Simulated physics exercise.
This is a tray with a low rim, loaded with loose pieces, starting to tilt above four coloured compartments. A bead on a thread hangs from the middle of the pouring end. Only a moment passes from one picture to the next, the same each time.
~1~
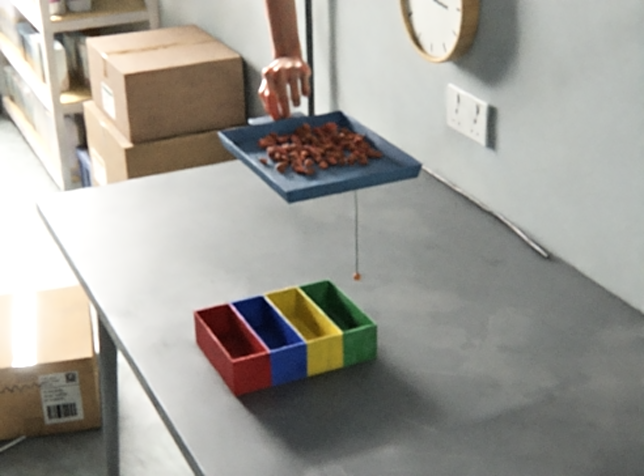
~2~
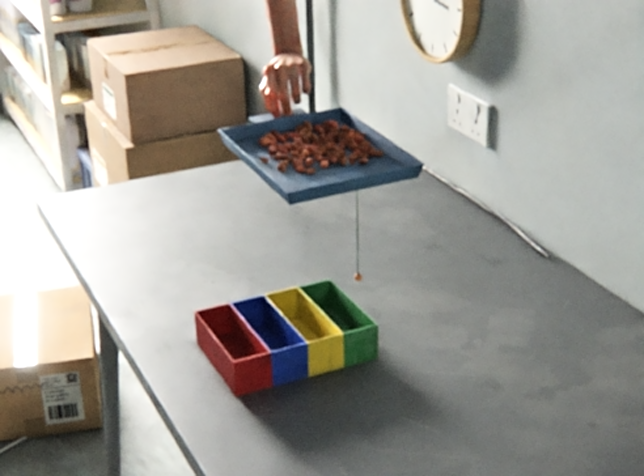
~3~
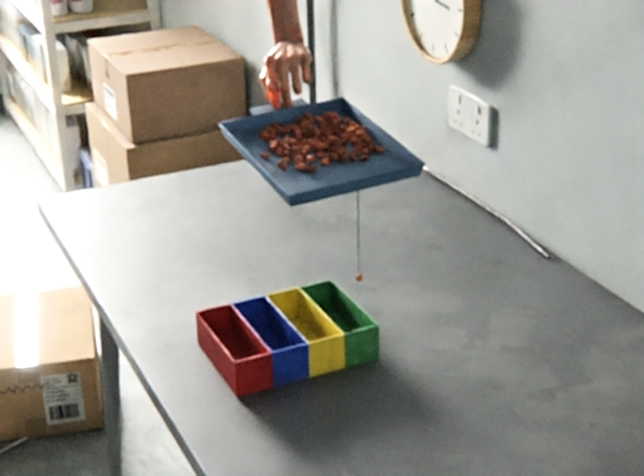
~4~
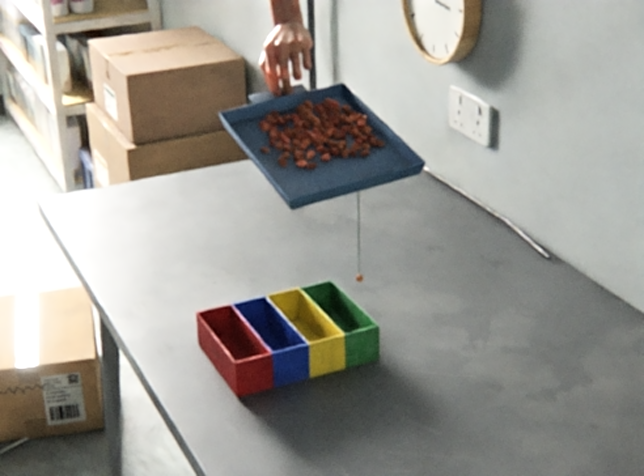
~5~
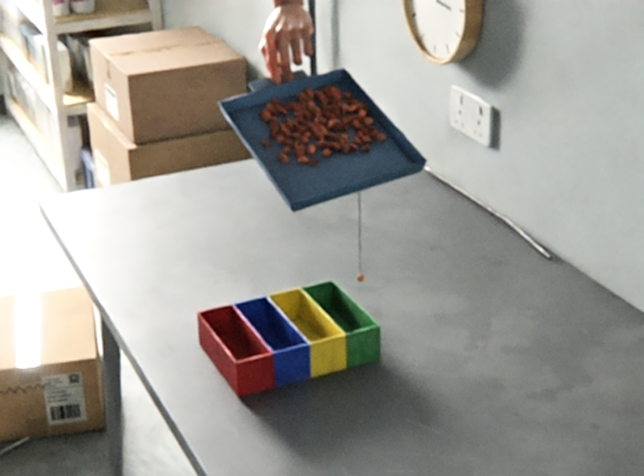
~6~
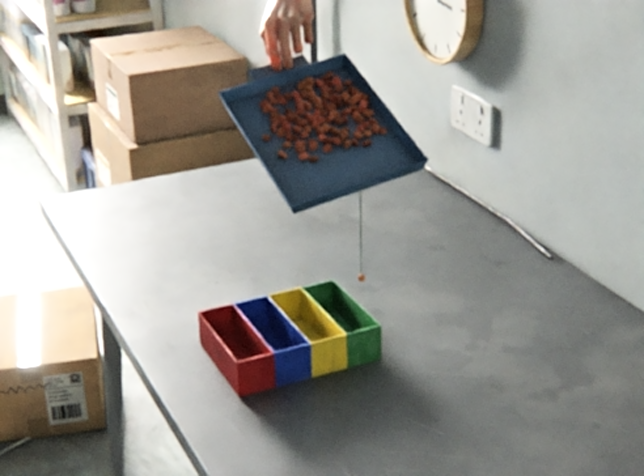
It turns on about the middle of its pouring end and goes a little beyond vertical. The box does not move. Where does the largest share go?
The yellow one ends fullest.
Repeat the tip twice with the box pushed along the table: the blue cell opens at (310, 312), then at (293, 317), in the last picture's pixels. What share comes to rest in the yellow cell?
The first gives 20 %, the second 30 %.
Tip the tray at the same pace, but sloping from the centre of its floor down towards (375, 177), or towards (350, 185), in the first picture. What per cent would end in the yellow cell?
Near 0 % and 0 %.
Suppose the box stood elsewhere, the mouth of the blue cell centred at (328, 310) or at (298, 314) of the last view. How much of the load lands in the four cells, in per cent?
About 90 and 100 per cent.
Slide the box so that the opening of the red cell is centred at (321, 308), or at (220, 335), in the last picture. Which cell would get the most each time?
The first try: The red one. The second: The yellow cell.
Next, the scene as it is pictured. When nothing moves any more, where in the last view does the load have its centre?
Near (316, 347).
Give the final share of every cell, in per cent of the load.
About: Red cell 0, blue cell 10, yellow cell 60, green cell 30 per cent.
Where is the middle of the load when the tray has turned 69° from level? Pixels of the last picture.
Near (317, 199).
Soon, tray tipped steeply; most on the tray; a small part falling or outside the box.
A while on, tray tipped past a quarter turn; a small part on the tray; about half in the yellow cell; about a quarter in the green cell; a small part in the blue cell; about a quarter falling or outside the box.
Towards the end, tray tipped past a quarter turn; about two thirds in the yellow cell; about a quarter in the green cell; a small part in the blue cell; a stray few falling or outside the box.
Finally, tray tipped past a quarter turn; about two thirds in the yellow cell; about a quarter in the green cell; a small part in the blue cell; none in the red cell; a stray few outside the box.
